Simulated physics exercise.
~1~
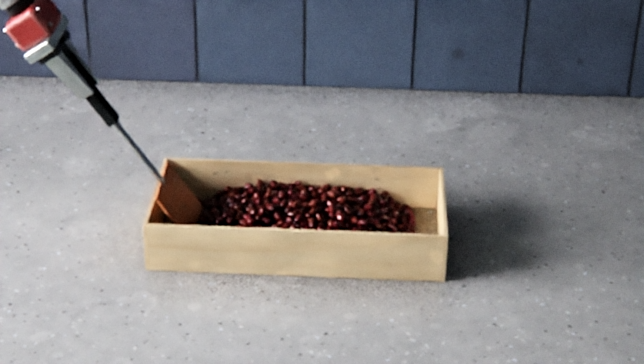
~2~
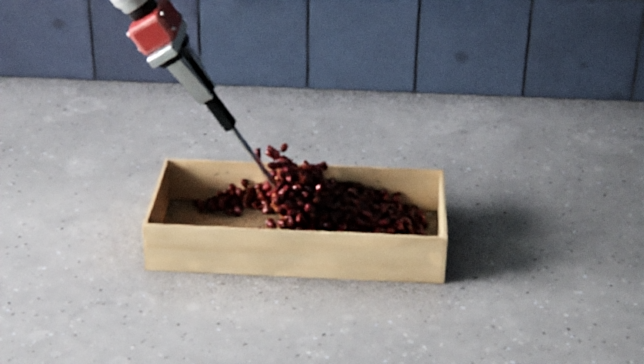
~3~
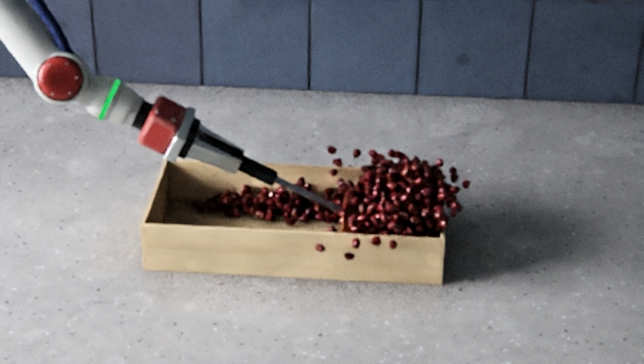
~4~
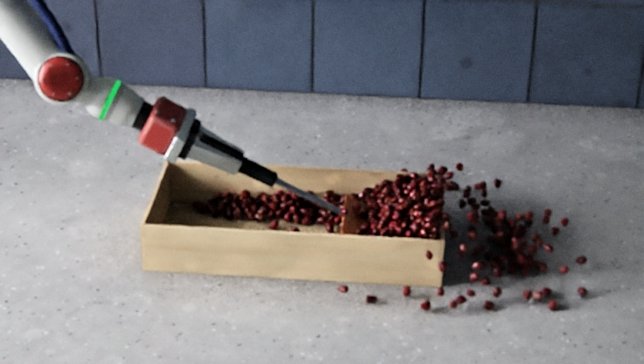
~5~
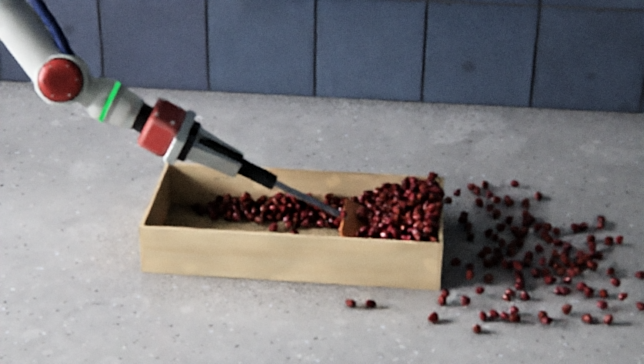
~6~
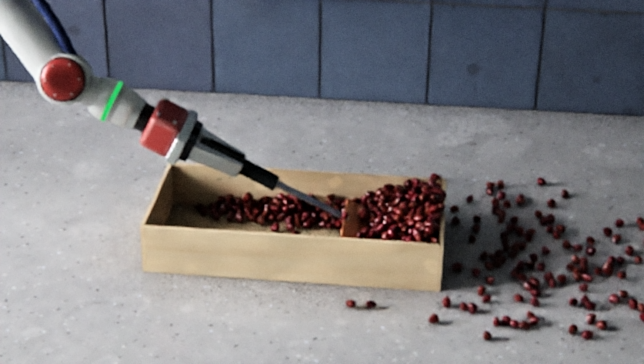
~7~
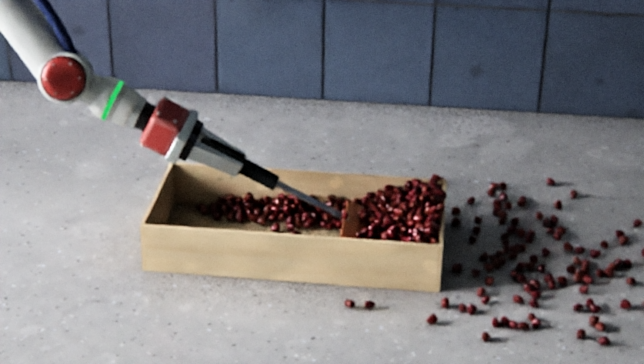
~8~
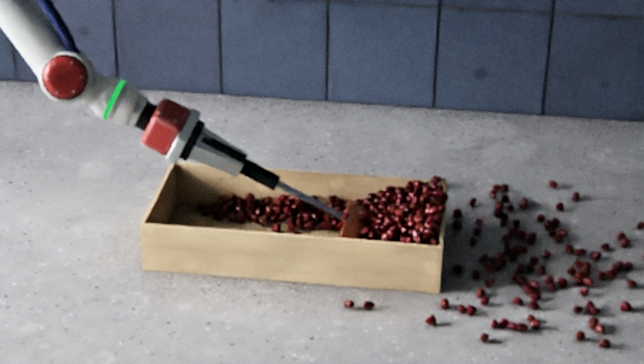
On a grey speckled surface before a blue tiled wall, a robot arm with a turner pushed dark red beans rightward through a wooden tray, flinging some over the end, then held still while the spilled beans lay scattered to the right.
